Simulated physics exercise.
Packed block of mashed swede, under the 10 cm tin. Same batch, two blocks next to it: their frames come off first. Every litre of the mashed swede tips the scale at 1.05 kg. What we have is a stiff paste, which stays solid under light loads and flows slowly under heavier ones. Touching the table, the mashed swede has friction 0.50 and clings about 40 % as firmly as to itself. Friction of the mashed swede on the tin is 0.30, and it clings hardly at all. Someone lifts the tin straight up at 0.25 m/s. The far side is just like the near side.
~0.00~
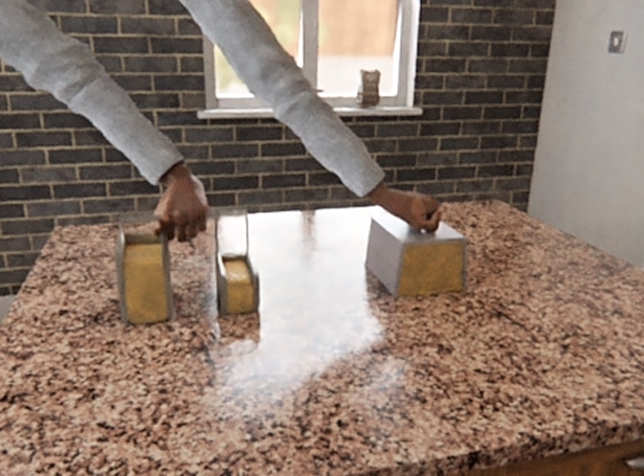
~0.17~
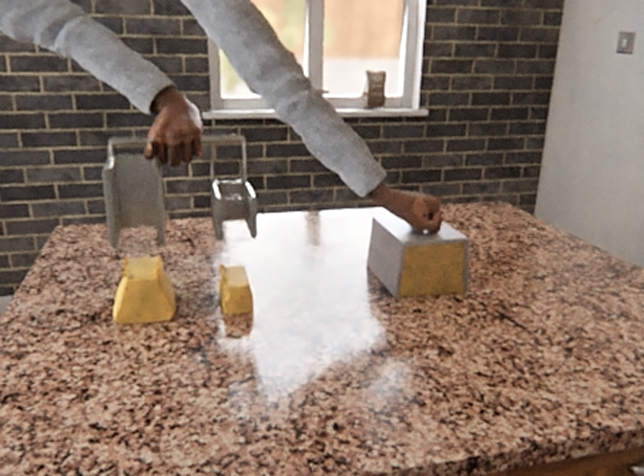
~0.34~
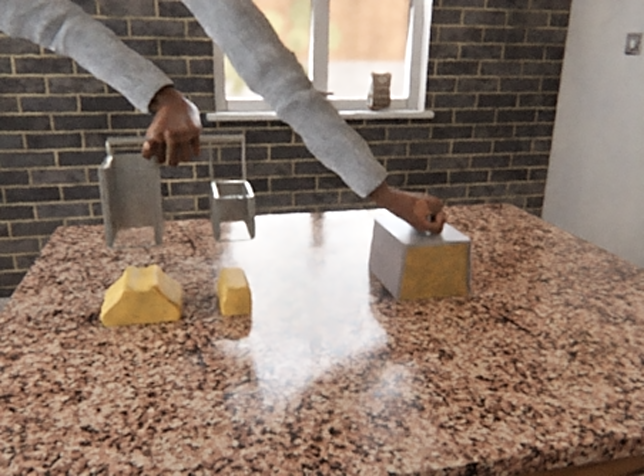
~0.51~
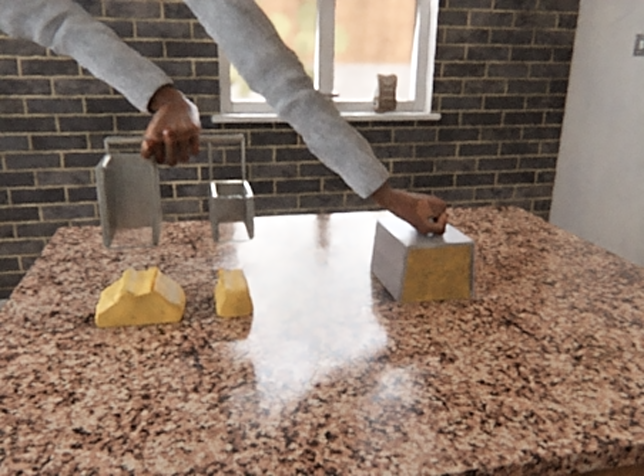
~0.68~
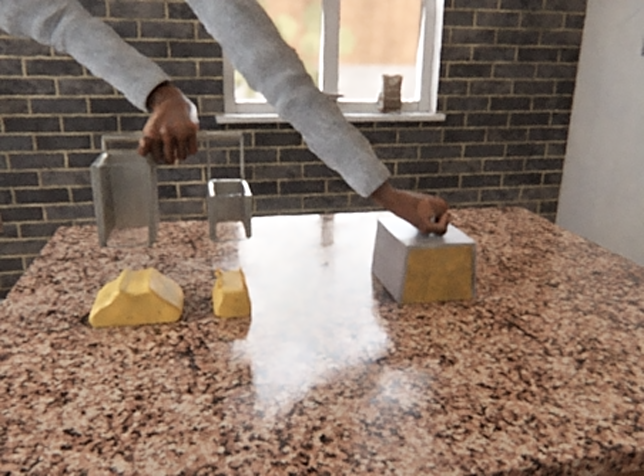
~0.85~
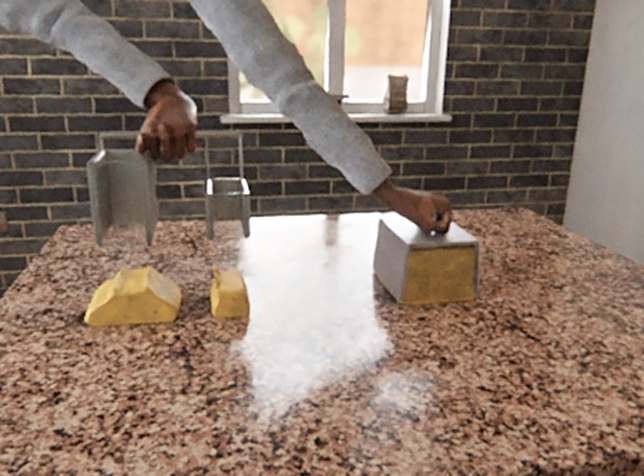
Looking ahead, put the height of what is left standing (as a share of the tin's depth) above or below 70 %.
The value comes in lower than 70 %.
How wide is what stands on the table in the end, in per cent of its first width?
I'd put it at some 180 %.
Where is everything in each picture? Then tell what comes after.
In the first picture, top corner of the tin at (463, 241), not yet moved; crest of the mashed swede at (461, 243); block heights 11 cm, 6.0 cm (left to right).
In the second picture, top corner of the tin at (465, 242), not yet moved; crest of the mashed swede at (463, 243); block heights 8.2 cm, 5.5 cm (left to right).
In the third picture, top corner of the tin at (468, 244), not yet moved; crest of the mashed swede at (466, 245); block heights 6.6 cm, 5.2 cm (left to right).
In the fourth picture, top corner of the tin at (471, 246), not yet moved; crest of the mashed swede at (469, 247); block heights 6.2 cm, 5.1 cm (left to right).
In the fifth picture, top corner of the tin at (473, 246), not yet moved; crest of the mashed swede at (470, 247); block heights 6.1 cm, 5.0 cm (left to right).
In the sixth picture, top corner of the tin at (475, 245), moved 3 mm; crest of the mashed swede at (415, 251); block heights 6.0 cm, 5.0 cm (left to right).
After 1.12 s, the tin is up by 6.7 cm.
After 1.44 s, the tin is up by 15 cm; what stands on the table is 70 % of the tin's depth.
After 1.76 s, the tin is up by 22 cm; what stands on the table is 66 % of the tin's depth.
After 2.08 s, the tin is up by 22 cm; what stands on the table is 65 % of the tin's depth.
After 2.20 s, the tin is up by 22 cm; what stands on the table is 65 % of the tin's depth.
